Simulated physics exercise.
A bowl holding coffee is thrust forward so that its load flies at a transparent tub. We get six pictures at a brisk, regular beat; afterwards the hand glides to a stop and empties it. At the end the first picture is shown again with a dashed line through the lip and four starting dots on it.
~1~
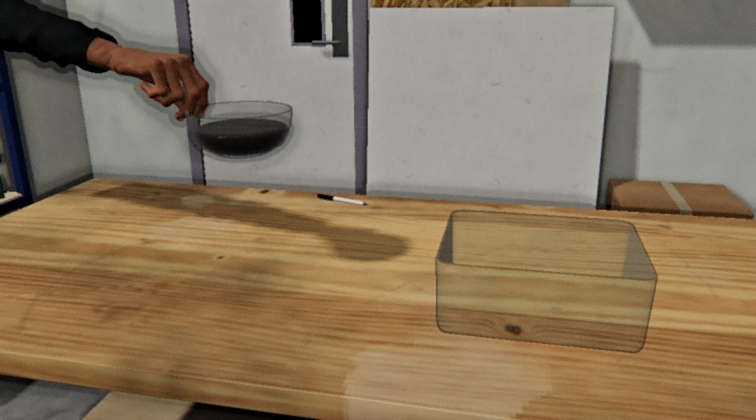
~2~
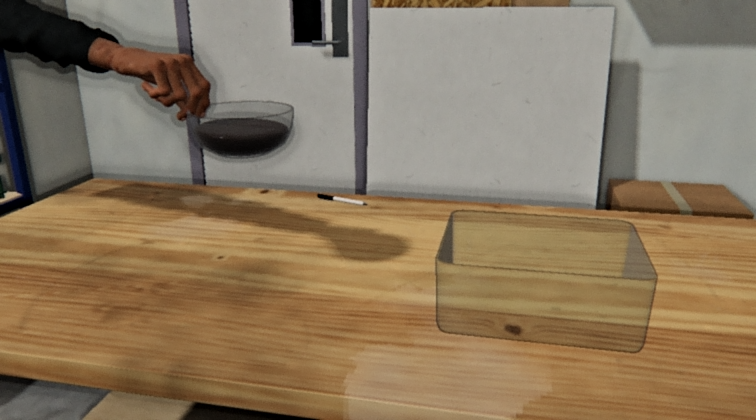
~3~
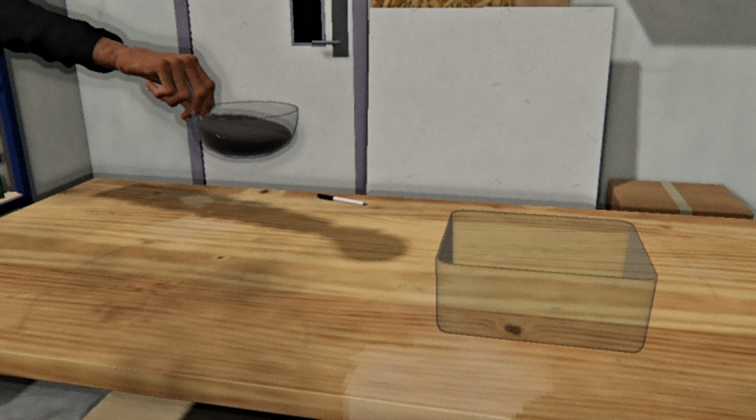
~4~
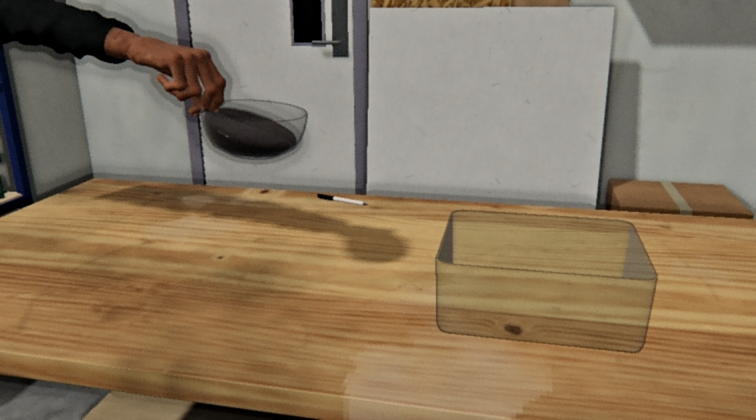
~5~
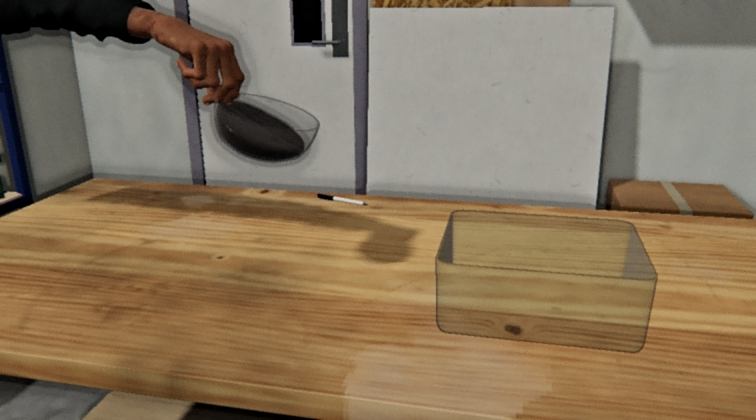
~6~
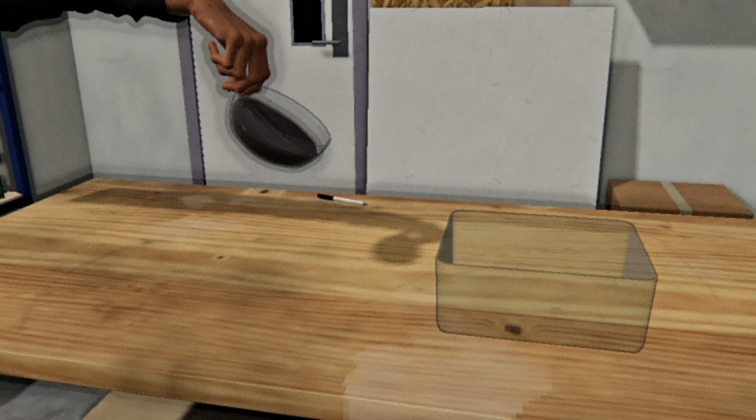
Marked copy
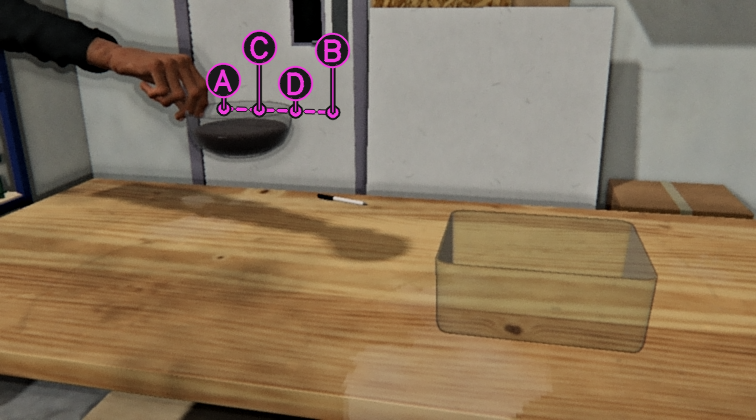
To begin with, a hand at the upper left holds a clear bowl of dark liquid level above a wooden table, with an empty transparent tub standing to the right. The hand shifts the bowl slightly rightward, then tilts it increasingly, its right side dipping while the liquid stays inside.
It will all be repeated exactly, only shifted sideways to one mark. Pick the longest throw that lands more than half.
I would pick spot B.
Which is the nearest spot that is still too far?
It is D.
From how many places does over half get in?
One of the four.
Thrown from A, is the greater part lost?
Yes, it does.
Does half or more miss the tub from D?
Yes, that goes wrong.
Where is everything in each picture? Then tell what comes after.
Upright, lip at (287, 110); tub from (436, 328) to (643, 350); nothing has left yet.
Upright, lip at (288, 110); nothing has left yet.
Upright, lip at (293, 111); nothing has left yet.
Tipped about 5°, lip at (303, 116); nothing has left yet.
Tipped about 17°, lip at (315, 127); nothing has left yet.
Tipped about 33°, lip at (327, 143); nothing has left yet.
On the marked copy, A at (223, 108); B at (332, 112); C at (259, 109); D at (295, 111).
With A, about 0 % lands in the tub, 100 % falls short.
With B, about 85 % lands in the tub, 5 % falls short and 10 % goes beside or beyond.
With C, about 0 % lands in the tub, 97 % falls short and 3 % goes beside or beyond.
With D, about 11 % lands in the tub, 85 % falls short and 4 % goes beside or beyond.
